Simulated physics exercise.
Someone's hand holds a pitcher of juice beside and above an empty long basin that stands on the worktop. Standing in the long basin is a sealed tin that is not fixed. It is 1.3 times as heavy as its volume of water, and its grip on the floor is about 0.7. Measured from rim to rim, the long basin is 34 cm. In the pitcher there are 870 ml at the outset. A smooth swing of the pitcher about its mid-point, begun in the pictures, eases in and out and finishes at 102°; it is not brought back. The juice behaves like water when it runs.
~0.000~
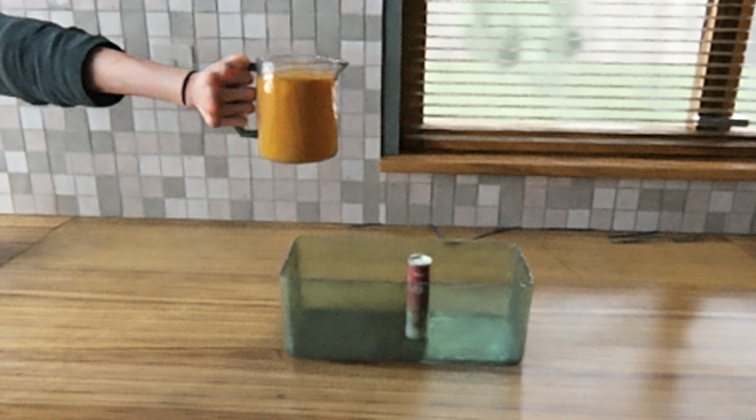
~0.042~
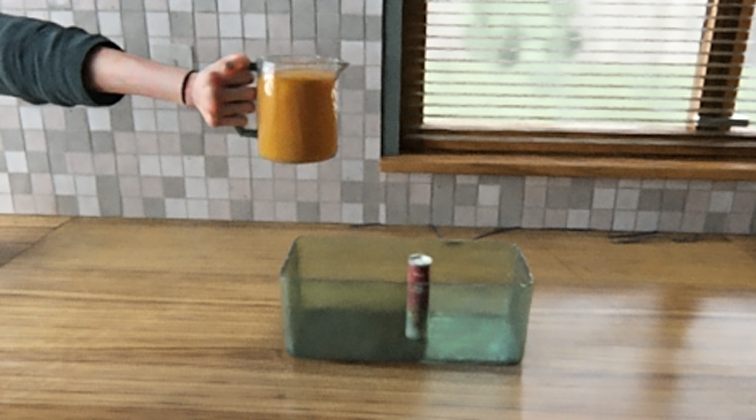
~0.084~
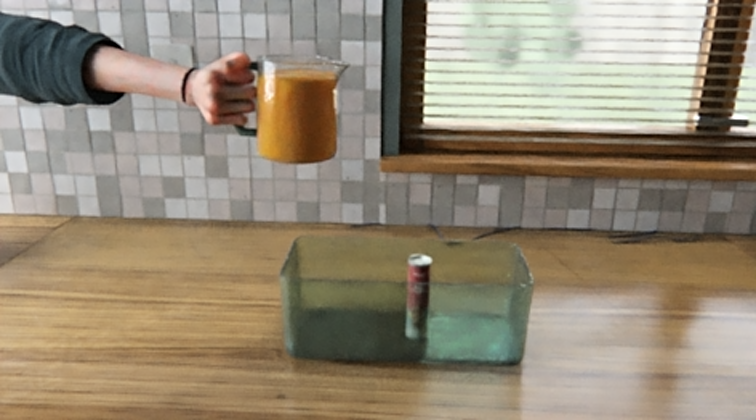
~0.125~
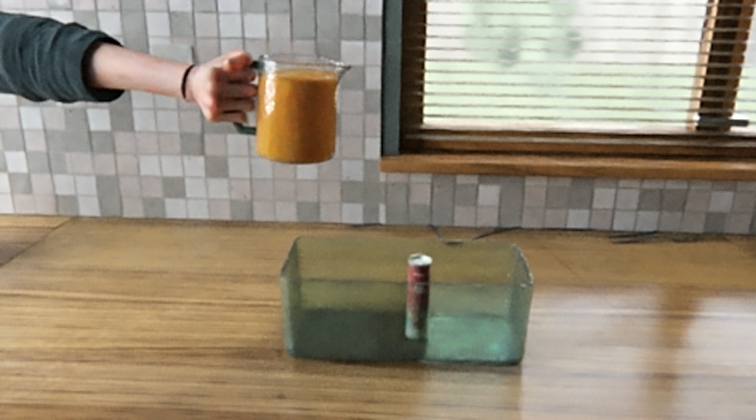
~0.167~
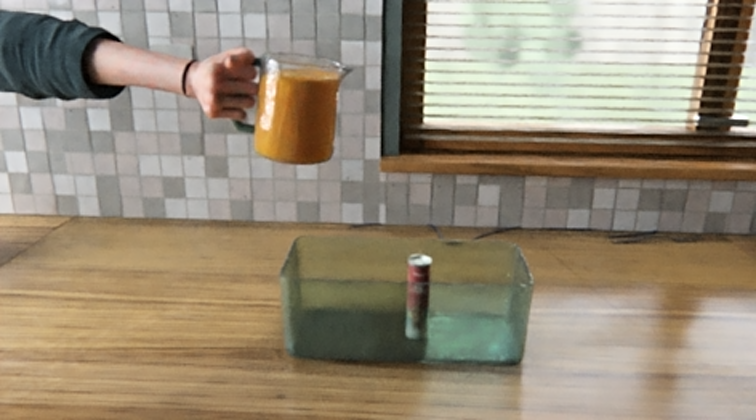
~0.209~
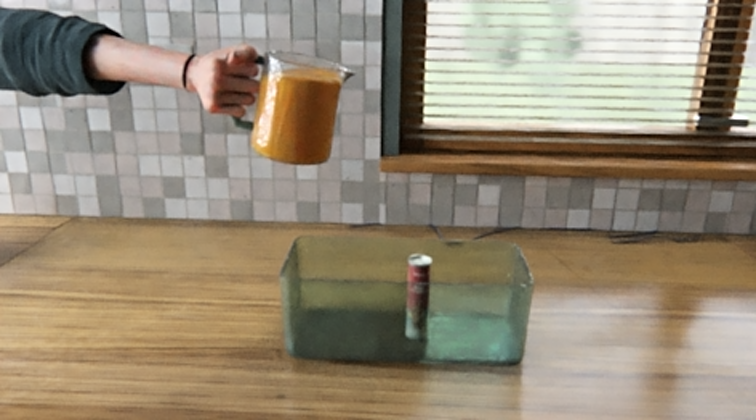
On a wooden worktop against a wall of small grey, white and beige tiles, with a blind-covered window at the upper right, a fixed camera looks slightly down from the front. A hand in a dark sleeve at the left holds a glass pitcher of orange juice above a greenish clear basin and a small red tin. The hand slowly tilts the pitcher slightly to the right, while everything else stays still.
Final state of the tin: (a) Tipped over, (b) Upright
Tipped over.
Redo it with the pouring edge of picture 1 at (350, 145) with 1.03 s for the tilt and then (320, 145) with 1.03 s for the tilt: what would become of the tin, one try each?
First it remains upright; then it keeps standing.
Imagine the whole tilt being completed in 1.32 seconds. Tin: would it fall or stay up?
The tin tips over.
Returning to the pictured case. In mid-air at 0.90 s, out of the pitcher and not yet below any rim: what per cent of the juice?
Close to 30 per cent.
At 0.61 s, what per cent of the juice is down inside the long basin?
At that time the basin holds about 1 per cent of the liquid.
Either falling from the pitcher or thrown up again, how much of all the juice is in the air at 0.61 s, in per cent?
Near 14 per cent at that moment.
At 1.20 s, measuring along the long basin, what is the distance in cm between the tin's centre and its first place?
Measured centre to centre, about 2 cm.
By 0.61 s the tilt is 65° and 85 per cent is still to pour; the tin stands where it began.
By 0.90 s the tilt is 98° and 37 per cent is still to pour; the tin stands where it began.
By 1.20 s the tilt is 102° and 7 per cent is still to pour; the tin leans 20°.
By 1.53 s the tilt is 102° and 1 per cent is still to pour; the tin lies on its side.
At rest the tin lies on its side.
